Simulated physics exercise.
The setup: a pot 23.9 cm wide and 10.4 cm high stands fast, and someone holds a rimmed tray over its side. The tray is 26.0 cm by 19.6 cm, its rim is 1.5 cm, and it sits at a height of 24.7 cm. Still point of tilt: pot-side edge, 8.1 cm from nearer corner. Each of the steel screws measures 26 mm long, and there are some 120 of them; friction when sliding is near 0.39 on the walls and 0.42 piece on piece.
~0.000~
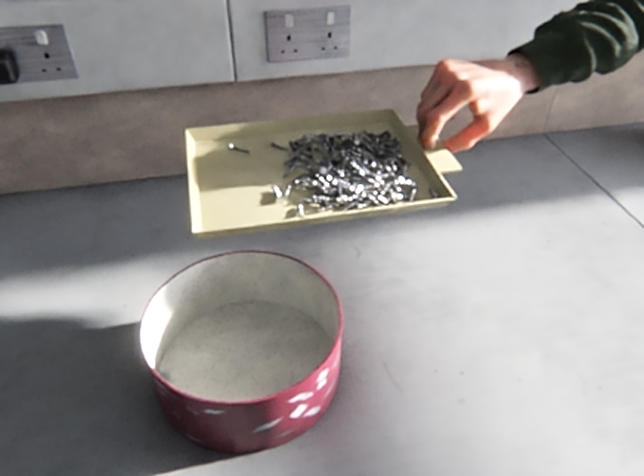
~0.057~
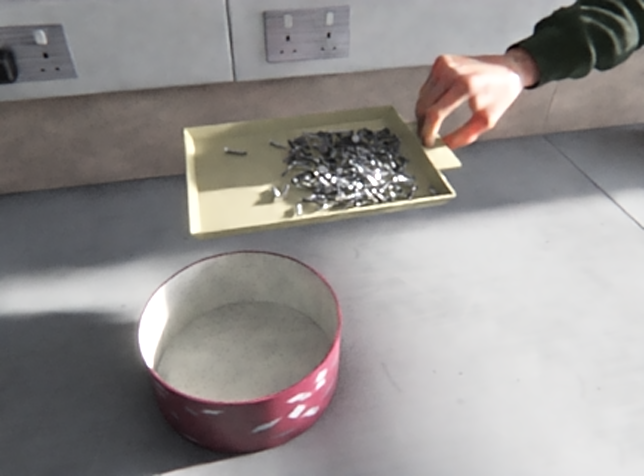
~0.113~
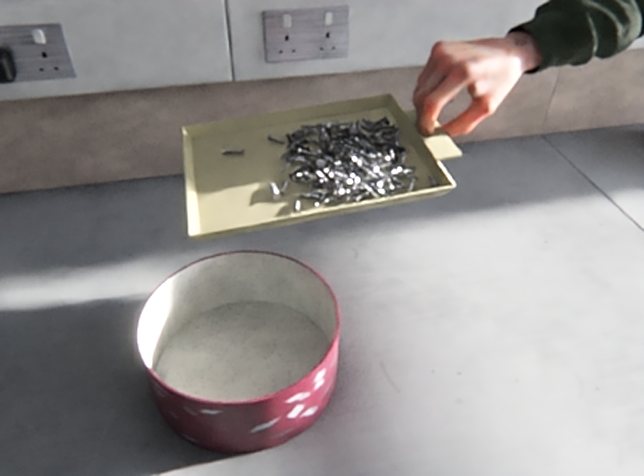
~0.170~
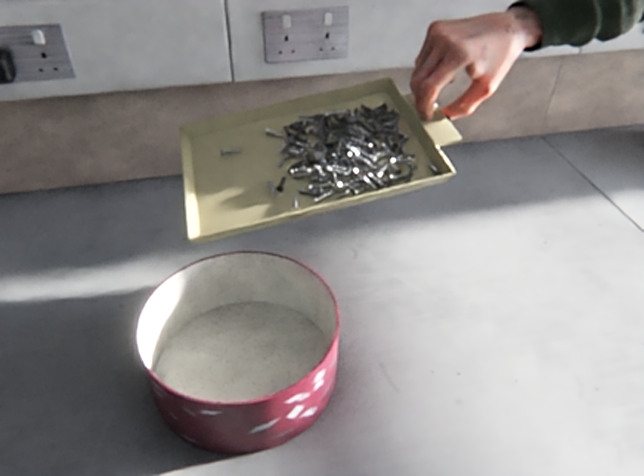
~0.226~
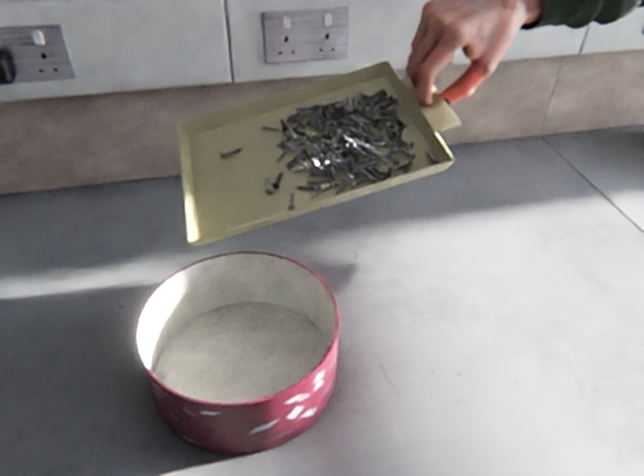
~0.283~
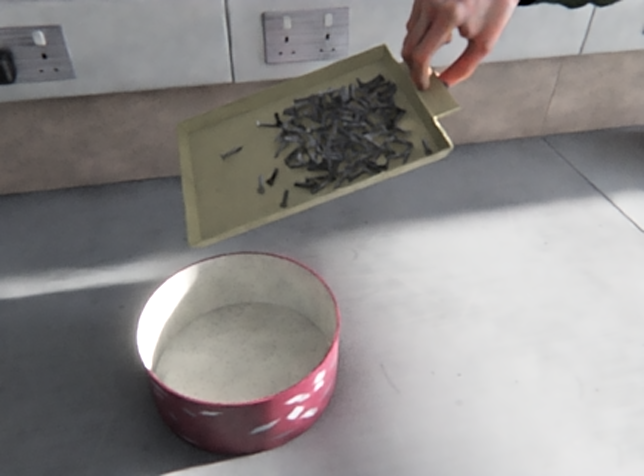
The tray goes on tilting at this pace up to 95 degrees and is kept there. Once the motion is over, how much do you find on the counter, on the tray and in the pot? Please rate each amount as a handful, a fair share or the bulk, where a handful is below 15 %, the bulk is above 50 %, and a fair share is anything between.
Counter: A fair share; tray: A handful; pot: The bulk.
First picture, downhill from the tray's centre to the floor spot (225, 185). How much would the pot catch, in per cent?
Roughly 30 per cent.
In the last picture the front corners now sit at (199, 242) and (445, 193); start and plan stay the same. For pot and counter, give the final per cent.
The pot gets 85 and the counter 15.
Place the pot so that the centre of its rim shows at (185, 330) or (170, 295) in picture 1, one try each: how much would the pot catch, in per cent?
Try one: ~ 100 %; try two: ~ 90 %.
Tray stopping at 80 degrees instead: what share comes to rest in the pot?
Pot share: About 70 per cent.
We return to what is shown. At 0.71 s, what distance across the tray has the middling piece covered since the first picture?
Displacement on the tray: Roughly 16 cm.
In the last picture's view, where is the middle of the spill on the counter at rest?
About (73, 439).
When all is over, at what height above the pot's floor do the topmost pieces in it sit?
Some 2.0 cm.
After 0.71 s, tilt 55 degrees; the tray holds 90 %, the pot 0 %.
Then, at 1.00 s, tilt 80 degrees; the tray holds 5 %, the pot 55 %.
After 1.39 s, tilt 95 degrees; the tray holds 0 %, the pot 65 %.
By 2.0 s all is still; counter 30 %, tray 0 %, pot 70 %.
